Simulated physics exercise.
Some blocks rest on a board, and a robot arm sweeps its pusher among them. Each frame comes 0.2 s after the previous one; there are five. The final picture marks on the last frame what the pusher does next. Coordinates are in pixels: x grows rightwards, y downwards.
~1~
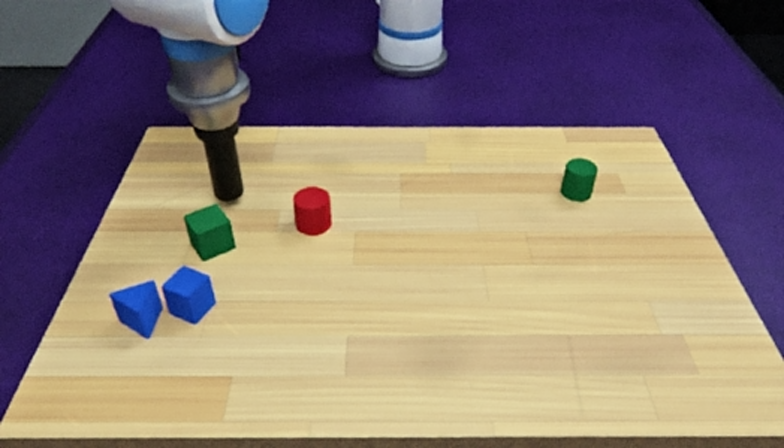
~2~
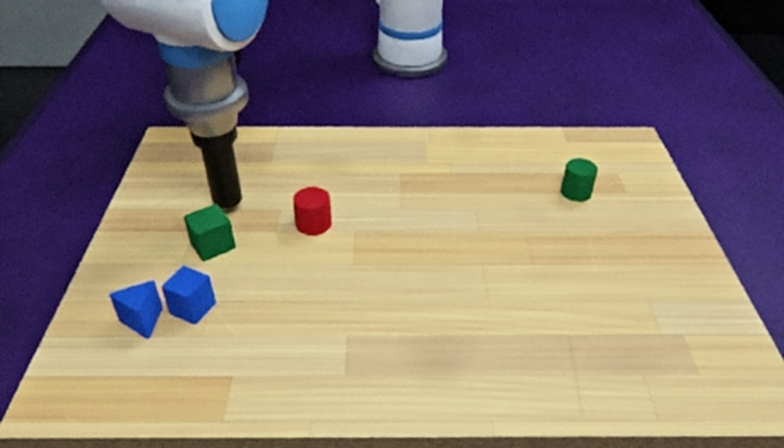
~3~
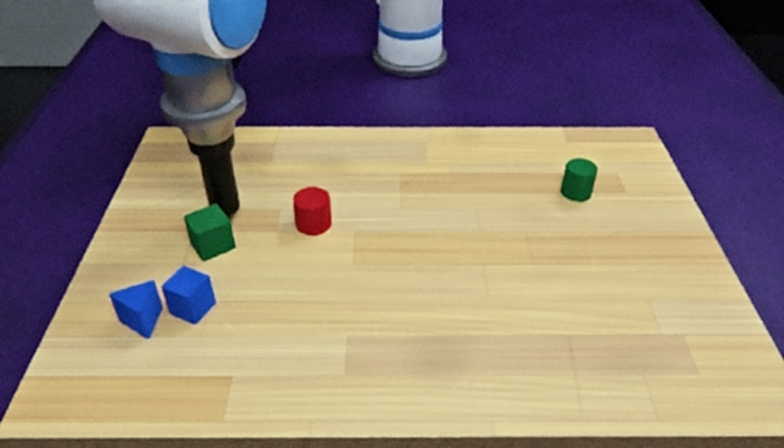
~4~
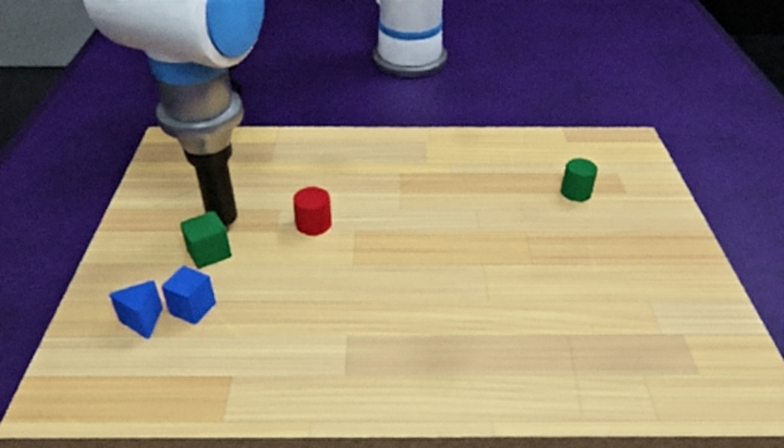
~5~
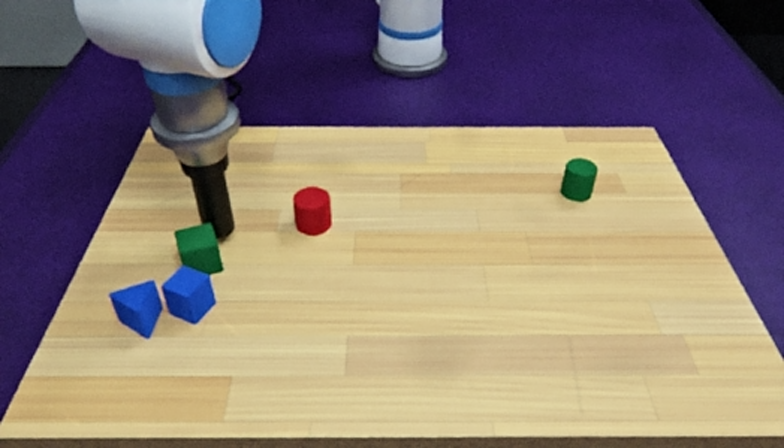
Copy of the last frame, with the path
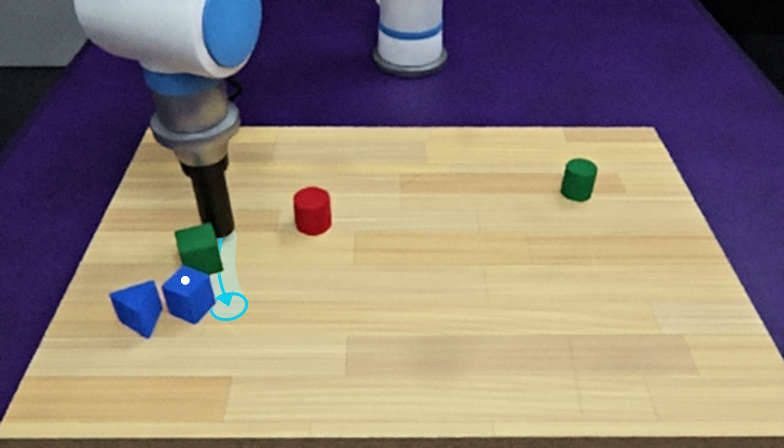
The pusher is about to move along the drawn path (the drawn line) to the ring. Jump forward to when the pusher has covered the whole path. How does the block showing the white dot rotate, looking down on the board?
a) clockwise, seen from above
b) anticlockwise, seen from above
The one that fits is b, anticlockwise, seen from above.
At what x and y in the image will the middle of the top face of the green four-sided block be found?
I'd place it at (175, 263), taking the centre of its top.
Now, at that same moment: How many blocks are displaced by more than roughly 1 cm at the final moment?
My prediction: Two blocks.
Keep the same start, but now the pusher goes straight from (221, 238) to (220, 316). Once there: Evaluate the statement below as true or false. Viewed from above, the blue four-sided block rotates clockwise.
The statement is incorrect.
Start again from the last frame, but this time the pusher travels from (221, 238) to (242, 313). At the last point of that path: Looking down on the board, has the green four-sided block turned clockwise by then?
Yes, I think so.
The drawn path runs from (221, 238) over (219, 271) to (229, 306); the dot is on the blue four-sided block.
On the path given first. Halfway along, pusher at (217, 262); blue four-sided block at (176, 291), turned 40° anticlockwise; green four-sided block at (177, 260), turned 65° clockwise.
At the end, pusher at (227, 297); blue triangular block not moved; blue four-sided block at (175, 291), turned 45° anticlockwise; green four-sided block at (175, 263), turned 85° clockwise.
